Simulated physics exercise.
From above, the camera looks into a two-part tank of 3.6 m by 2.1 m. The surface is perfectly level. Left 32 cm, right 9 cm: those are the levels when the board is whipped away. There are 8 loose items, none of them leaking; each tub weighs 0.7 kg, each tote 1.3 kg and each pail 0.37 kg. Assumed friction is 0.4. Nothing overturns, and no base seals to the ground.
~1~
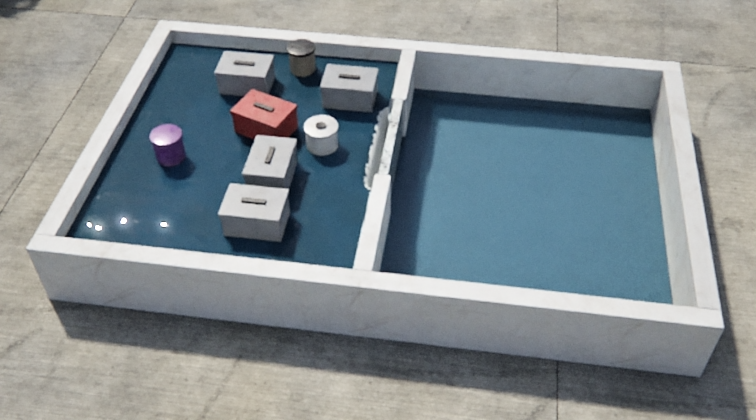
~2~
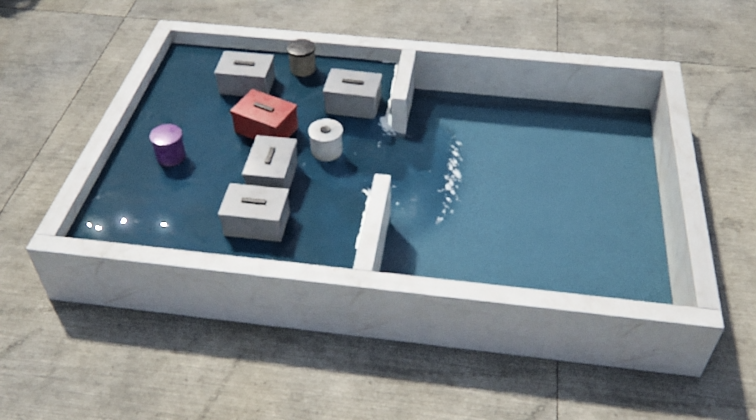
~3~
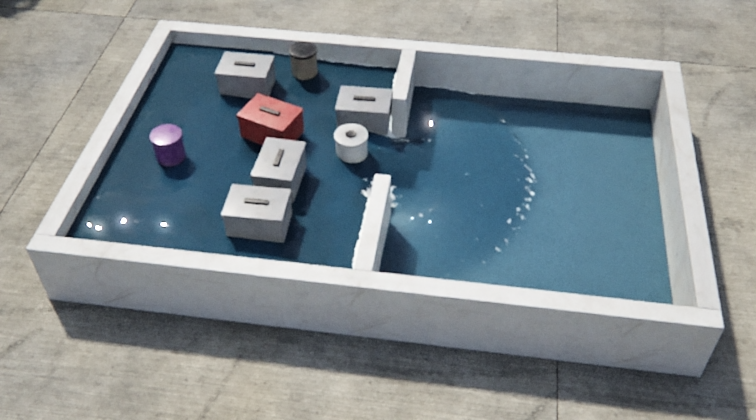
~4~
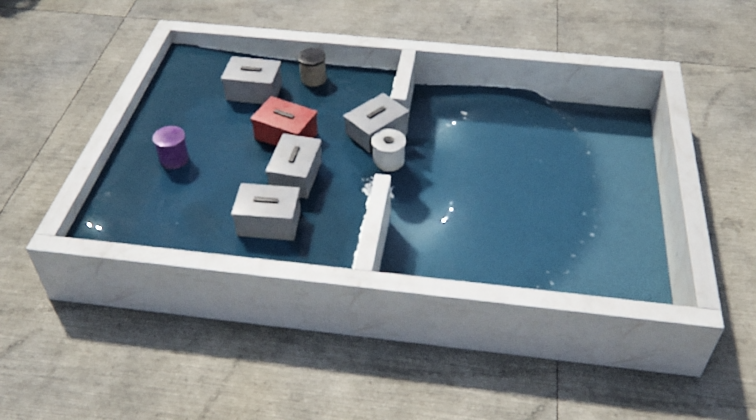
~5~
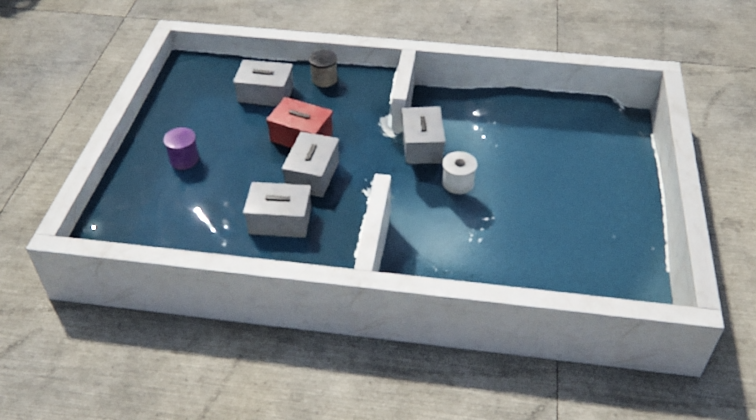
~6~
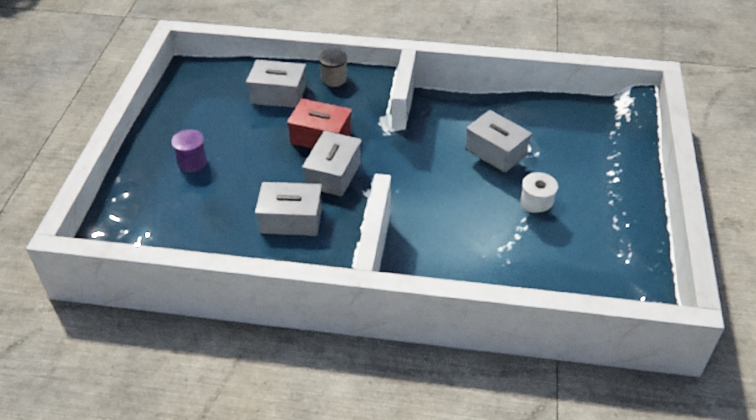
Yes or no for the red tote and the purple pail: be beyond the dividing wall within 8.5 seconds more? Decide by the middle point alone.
First the red tote: It clears the divider; then the purple pail: It stays on this side.
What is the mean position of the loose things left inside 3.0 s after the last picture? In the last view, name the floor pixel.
Somewhere near (381, 182).
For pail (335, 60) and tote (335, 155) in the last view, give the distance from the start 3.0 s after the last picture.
Shifts: 50 cm / 120 cm.
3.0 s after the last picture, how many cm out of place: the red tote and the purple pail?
About 120 and 30 cm by then.
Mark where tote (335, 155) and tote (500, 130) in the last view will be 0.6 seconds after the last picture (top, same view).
Estimated pixels: (395, 157) and (591, 114).
Then, 0.6 s after the last picture the red tote is near (373, 119), 0.7 m from its start, afloat; the purple pail is near (201, 142), 0.2 m from its start, afloat; 3 of 8 are over the mark; 8 afloat.
Then, 3.0 s after the last picture the red tote is near (451, 102), 1.3 m from its start, afloat; the purple pail is near (210, 147), 0.3 m from its start, afloat; 4 of 8 are over the mark; 8 afloat.
Then, 5.5 s after the last picture the red tote is near (628, 189), 2.4 m from its start, afloat; the purple pail is near (190, 146), 0.1 m from its start, afloat; 4 of 8 are over the mark; 8 afloat.
Then, 8.5 s after the last picture the red tote is near (615, 215), 2.3 m from its start, afloat; the purple pail is near (210, 151), 0.3 m from its start, afloat; 4 of 8 are over the mark; 8 afloat.
